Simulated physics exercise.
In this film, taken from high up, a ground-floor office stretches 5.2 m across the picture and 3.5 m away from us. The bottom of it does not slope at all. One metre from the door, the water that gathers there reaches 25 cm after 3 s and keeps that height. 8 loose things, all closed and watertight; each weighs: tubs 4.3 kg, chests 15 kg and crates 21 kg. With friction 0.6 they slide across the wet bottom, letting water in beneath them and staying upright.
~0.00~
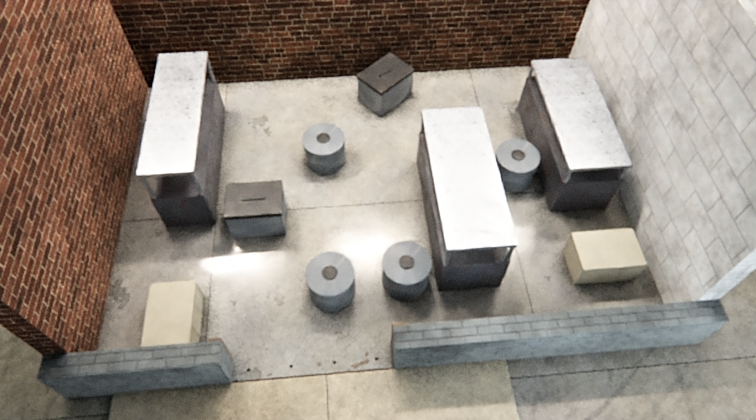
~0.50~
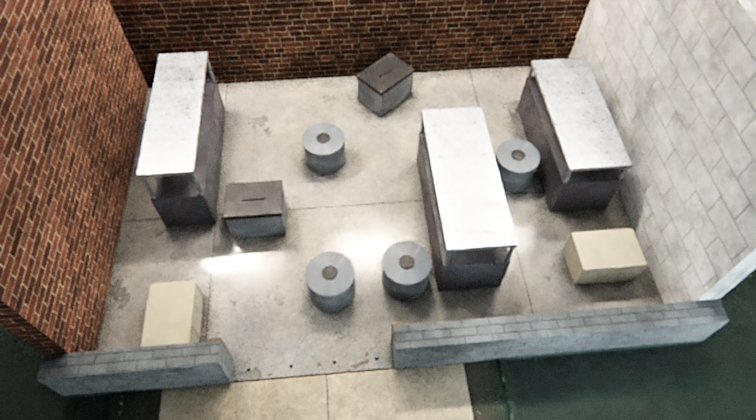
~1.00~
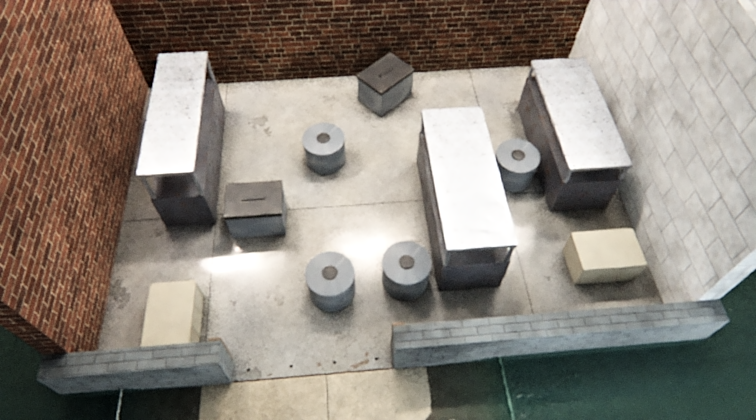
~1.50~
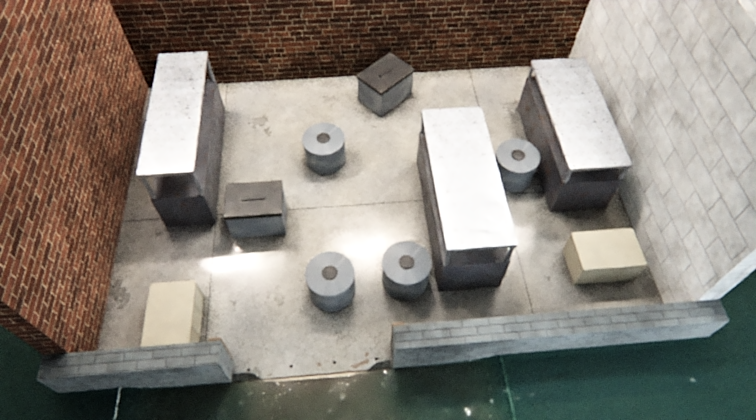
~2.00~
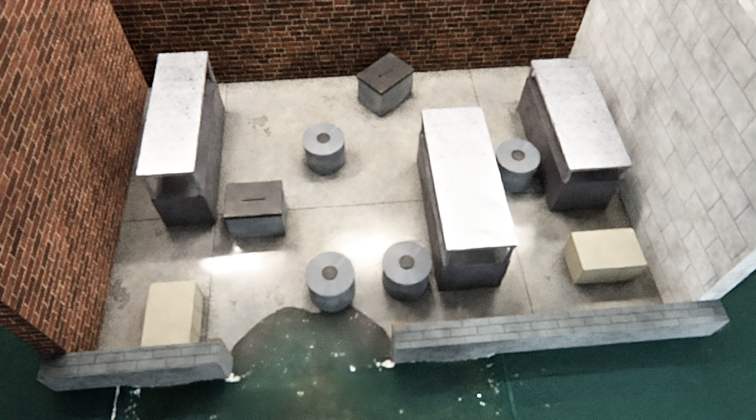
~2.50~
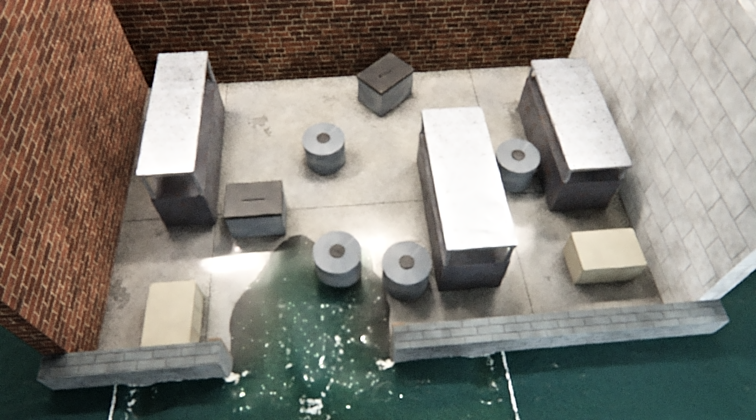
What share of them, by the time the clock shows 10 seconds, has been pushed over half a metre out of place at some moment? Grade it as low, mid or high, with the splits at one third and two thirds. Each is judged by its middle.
Grade: High, two thirds or more.
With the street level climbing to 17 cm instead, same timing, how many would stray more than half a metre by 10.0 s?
In that case the number is 4.
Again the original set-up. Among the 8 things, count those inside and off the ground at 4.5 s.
At that time the total is 2.
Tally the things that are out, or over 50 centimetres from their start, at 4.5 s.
I count 3 of them.
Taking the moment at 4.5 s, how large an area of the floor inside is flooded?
Flooded: Near 9.0 m2.
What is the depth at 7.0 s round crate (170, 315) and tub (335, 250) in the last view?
Depths: Near 6 cm, then near 12 cm.
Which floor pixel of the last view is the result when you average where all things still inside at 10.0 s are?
Around (449, 168).
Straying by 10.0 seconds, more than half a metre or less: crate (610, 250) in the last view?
That one ends up within the limit.
After 3.5 s 1 of 8 are over 50 cm from their spots; 0 afloat.
After 4.5 s 3 of 8 are over 50 cm from their spots; 2 afloat.
After 7.0 s 5 of 8 are over 50 cm from their spots; 4 afloat.
After 10.0 s 7 of 8 are over 50 cm from their spots, and 7 have been at some point; 7 afloat.
